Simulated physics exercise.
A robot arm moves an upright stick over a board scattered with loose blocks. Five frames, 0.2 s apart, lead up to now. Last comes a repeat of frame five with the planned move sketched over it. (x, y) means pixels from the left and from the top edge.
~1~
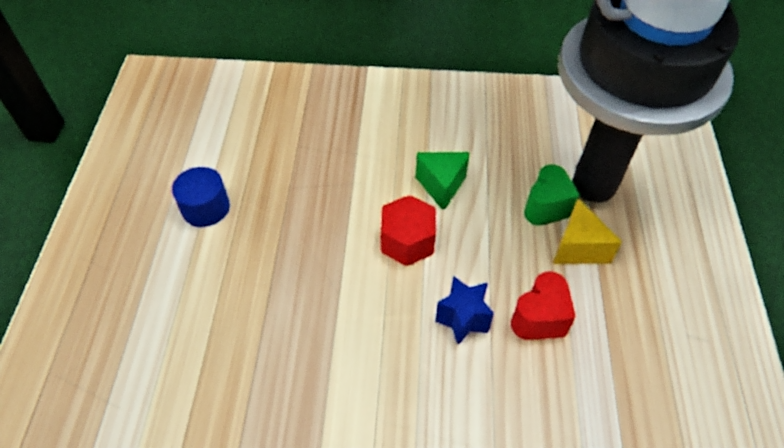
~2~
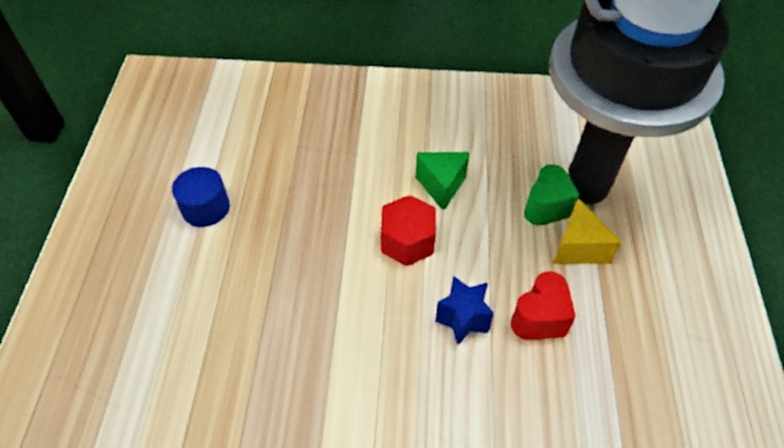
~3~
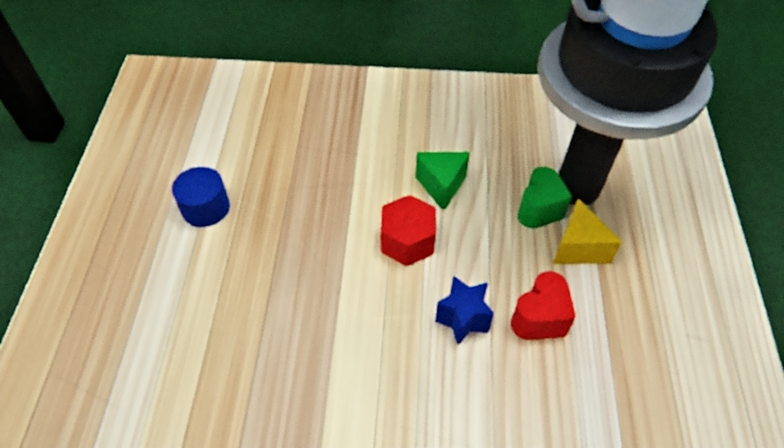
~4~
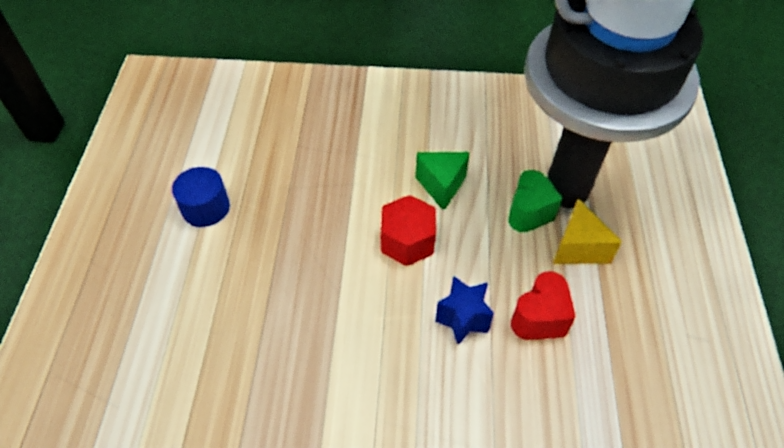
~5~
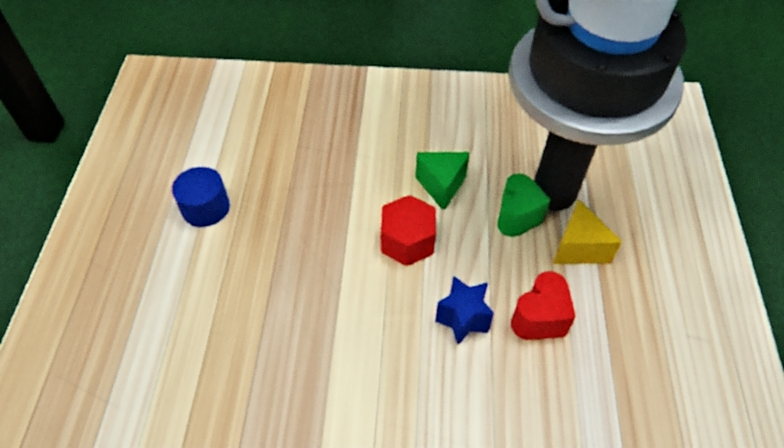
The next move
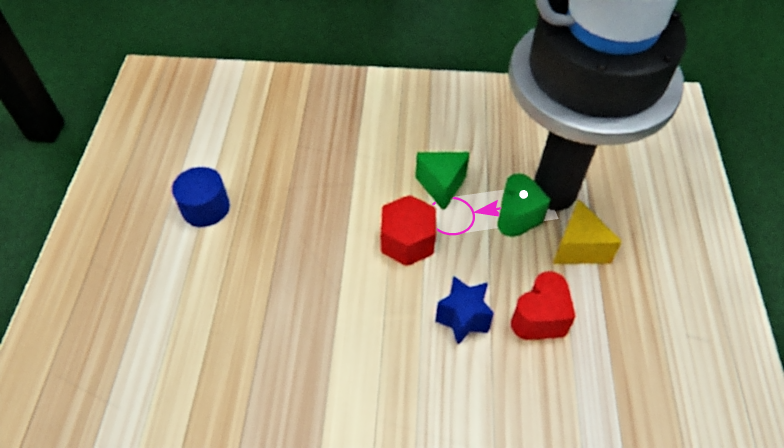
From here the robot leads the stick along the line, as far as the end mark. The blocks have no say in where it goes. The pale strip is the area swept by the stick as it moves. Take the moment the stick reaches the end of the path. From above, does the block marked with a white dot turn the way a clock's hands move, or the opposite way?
That block twists counter-clockwise.
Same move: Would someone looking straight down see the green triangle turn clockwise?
Short answer: Yes.
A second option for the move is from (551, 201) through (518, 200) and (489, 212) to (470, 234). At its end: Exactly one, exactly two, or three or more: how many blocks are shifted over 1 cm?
My guess is two.
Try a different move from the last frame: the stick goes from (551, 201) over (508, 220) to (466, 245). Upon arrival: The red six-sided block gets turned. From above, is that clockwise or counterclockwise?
Overhead view: Clockwise.
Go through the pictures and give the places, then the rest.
The first picture shows tip of the stick (594, 186), middles of tops, red six-sided block (409, 219), green triangle (444, 164), green heart-shaped block (554, 185), yellow triangle (588, 227).
The second picture shows stick (586, 188), nothing pushed.
The third picture shows stick (577, 189), green heart-shaped block (546, 187).
The fourth picture shows stick (566, 191), green heart-shaped block (536, 191).
The fifth picture shows stick (554, 194), red six-sided block (409, 219), green triangle (444, 164), green heart-shaped block (524, 194), yellow triangle (588, 227).
The line goes straight from (551, 201) to (451, 216); the dot is on the green heart-shaped block.
What follows on the original path. Halfway along, stick (503, 201); green heart-shaped block (474, 209), turned 25° anticlockwise.
At the end, stick (452, 209); red six-sided block (382, 227); green triangle (436, 164), turned 25° clockwise; green heart-shaped block (429, 222), turned 20° anticlockwise; yellow triangle unmoved.
